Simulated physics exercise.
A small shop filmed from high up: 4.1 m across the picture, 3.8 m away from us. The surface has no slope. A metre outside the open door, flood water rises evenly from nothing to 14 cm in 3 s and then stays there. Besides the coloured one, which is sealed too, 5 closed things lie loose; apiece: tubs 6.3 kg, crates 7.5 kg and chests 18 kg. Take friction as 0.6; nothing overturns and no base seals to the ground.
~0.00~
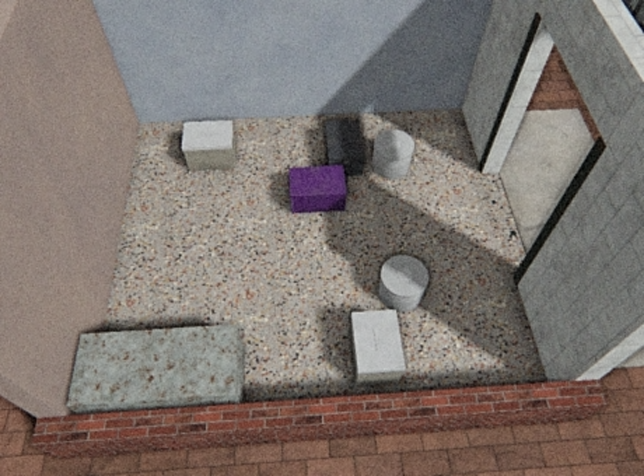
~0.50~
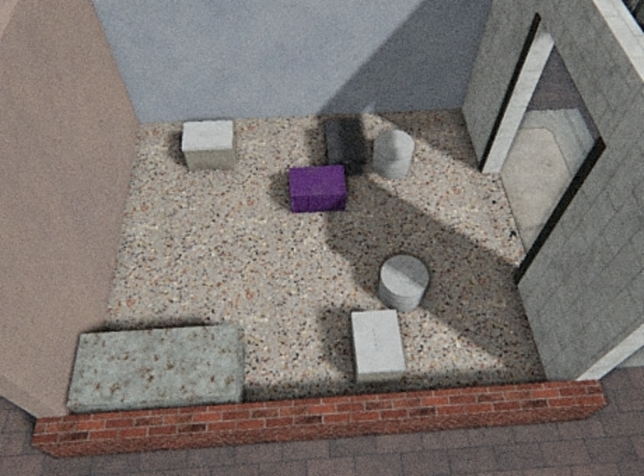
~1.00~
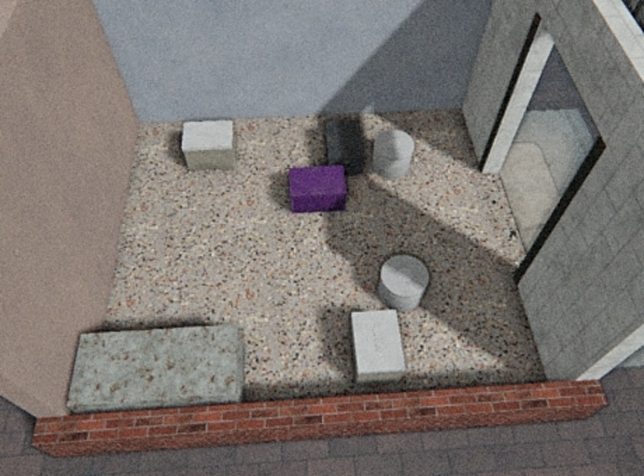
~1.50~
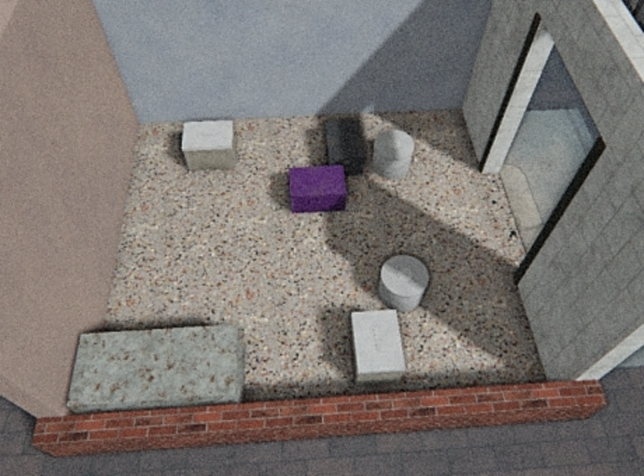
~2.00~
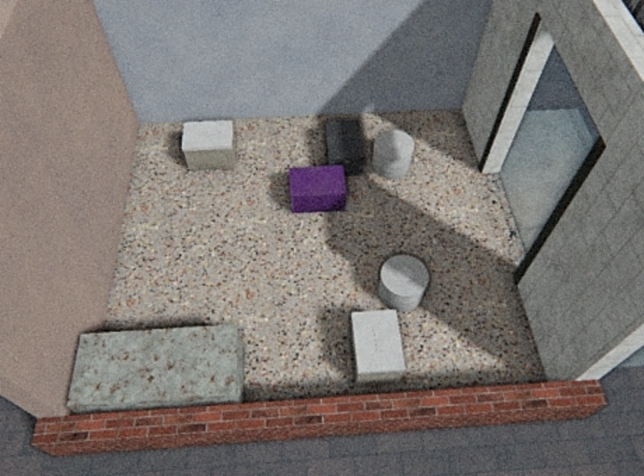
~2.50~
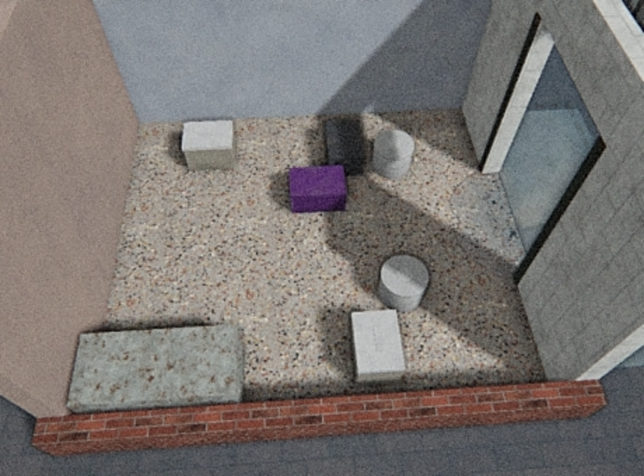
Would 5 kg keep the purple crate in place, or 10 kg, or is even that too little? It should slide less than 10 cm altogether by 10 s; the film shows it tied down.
I expect that neither weight holds it.
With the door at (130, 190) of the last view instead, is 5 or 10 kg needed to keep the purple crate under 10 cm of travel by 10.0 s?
Then neither load is enough.
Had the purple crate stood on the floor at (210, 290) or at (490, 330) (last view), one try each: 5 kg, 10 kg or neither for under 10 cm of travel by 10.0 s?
In turn: Neither holds; it takes the larger.
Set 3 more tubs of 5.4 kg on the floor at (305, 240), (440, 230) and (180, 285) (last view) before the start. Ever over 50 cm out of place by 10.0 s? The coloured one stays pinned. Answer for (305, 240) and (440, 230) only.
In turn: Over, more.
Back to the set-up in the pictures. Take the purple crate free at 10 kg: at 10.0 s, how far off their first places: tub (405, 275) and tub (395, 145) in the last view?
In turn: 140 cm, 60 cm.
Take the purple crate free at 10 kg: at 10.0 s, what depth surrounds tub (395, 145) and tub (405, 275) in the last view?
About 4 and 7 cm.
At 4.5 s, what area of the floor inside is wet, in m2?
Some 5.5 m2.
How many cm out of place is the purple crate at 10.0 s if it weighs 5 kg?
About 200 cm.
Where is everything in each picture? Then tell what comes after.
In the first picture, the purple crate at (317, 180) rests on the ground; 0.0 m2 under water; 0 of 6 have shifted.
In the second picture, the purple crate at (317, 180) rests on the ground; water covers 0.0 m2; 0 of 6 have shifted.
In the third picture, the purple crate at (317, 180), on the bottom; 0.0 m2 under water; 0 of 6 have shifted.
In the fourth picture, the purple crate at (317, 180) rests on the ground; water covers 0.0 m2; 0 of 6 have shifted.
In the fifth picture, the purple crate at (317, 180) rests on the ground; water covers 0.0 m2; 0 of 6 have shifted.
In the sixth picture, the purple crate at (317, 180), on the bottom; 0.5 m2 under water; 0 of 6 have shifted.
After 3.5 s the purple crate would be 0 cm from its start with 5 kg and 0 cm from its start with 10 kg; 0 cm of water round it then.
After 4.5 s the purple crate would be 12 cm from its start with 5 kg and 7 cm from its start with 10 kg; 4 cm of water round it then.
After 7.0 s the purple crate would be 168 cm from its start with 5 kg and 48 cm from its start with 10 kg; 3 cm of water round it then.
After 10.0 s the purple crate would be 202 cm from its start with 5 kg and 70 cm from its start with 10 kg; 5 cm of water round it then.
